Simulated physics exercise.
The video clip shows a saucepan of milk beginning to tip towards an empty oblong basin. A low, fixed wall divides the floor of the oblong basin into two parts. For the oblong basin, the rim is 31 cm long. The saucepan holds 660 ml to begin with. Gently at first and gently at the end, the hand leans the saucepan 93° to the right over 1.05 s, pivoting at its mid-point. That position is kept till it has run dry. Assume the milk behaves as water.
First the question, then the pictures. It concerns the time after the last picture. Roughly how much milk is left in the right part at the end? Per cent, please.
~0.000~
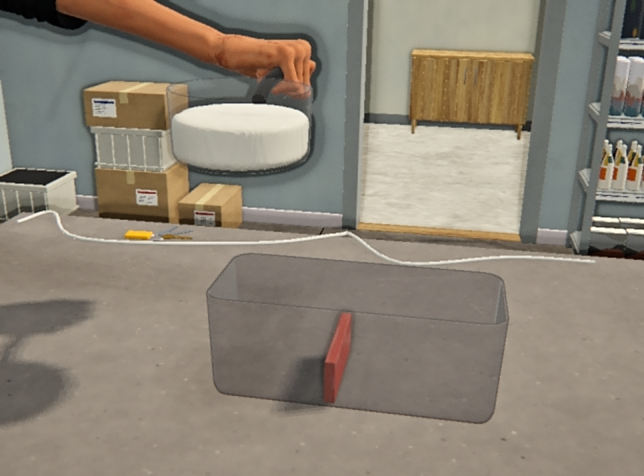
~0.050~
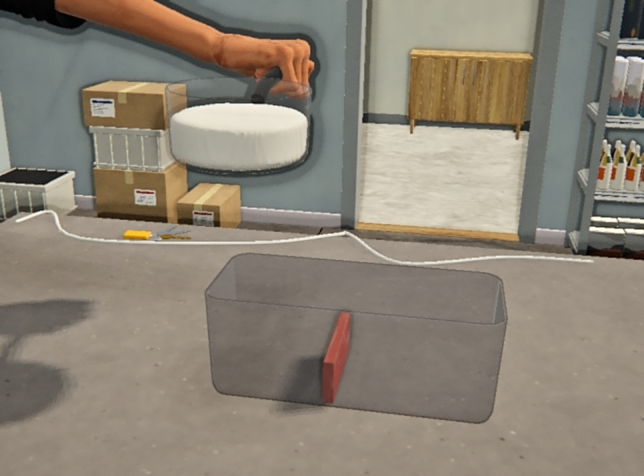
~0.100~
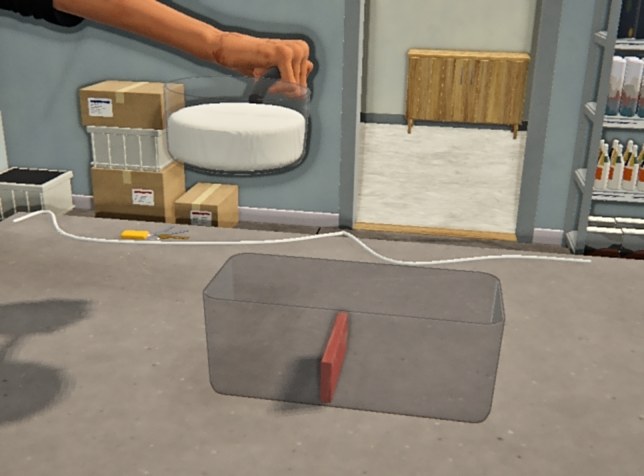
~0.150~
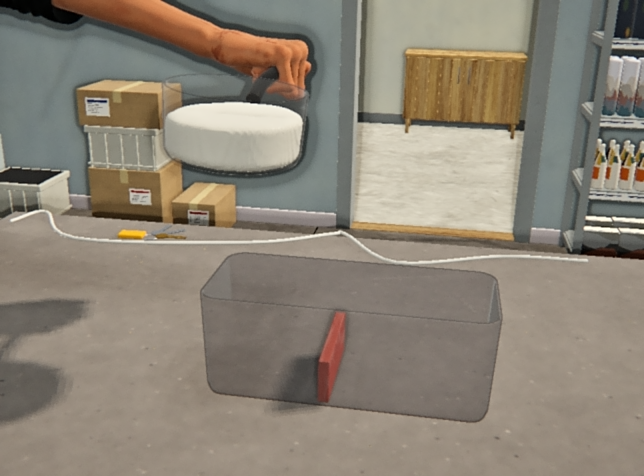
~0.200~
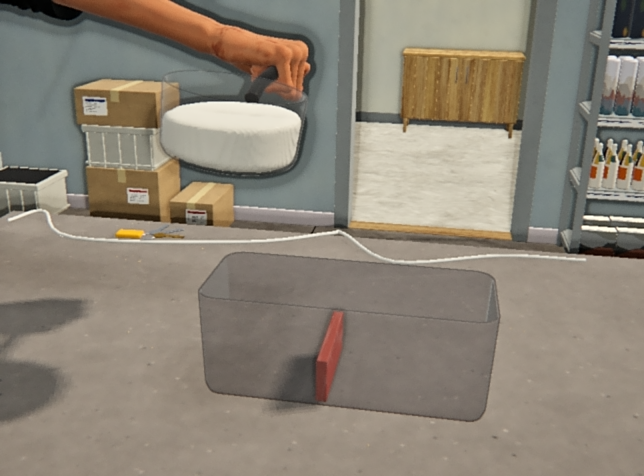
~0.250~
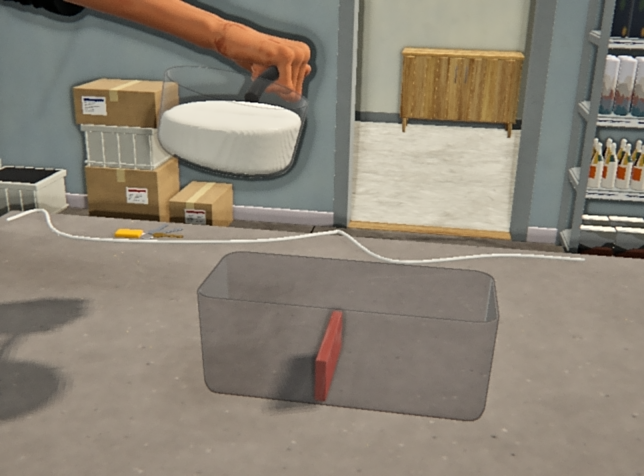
Roughly 80 per cent is left in the right part.
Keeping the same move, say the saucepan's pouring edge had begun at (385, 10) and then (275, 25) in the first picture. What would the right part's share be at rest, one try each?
95 per cent first, 55 per cent second.
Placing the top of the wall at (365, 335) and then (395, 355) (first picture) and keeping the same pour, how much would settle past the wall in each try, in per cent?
Around 45 and 10 percent, in that order.
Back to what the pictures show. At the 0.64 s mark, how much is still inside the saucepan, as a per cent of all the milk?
About 70 percent.
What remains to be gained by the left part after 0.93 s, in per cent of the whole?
I'd put it near 16 percent.
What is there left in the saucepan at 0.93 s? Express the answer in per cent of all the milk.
About 20 per cent.
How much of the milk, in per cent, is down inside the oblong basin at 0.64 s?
2 %, roughly.
After 0.64 s the tilt is 62° and 70 per cent is still to pour, 1 is left of the wall and 1 right of it.
After 0.93 s the tilt is 90° and 20 per cent is still to pour, 3 is left of the wall and 58 right of it.
After 1.23 s the tilt is 93° and 4 per cent is still to pour, 13 is left of the wall and 78 right of it.
After 1.55 s the tilt is 93° and 1 per cent is still to pour, 18 is left of the wall and 80 right of it.
In the end 19 per cent lies left of the wall, 80 right of it and 1 outside.
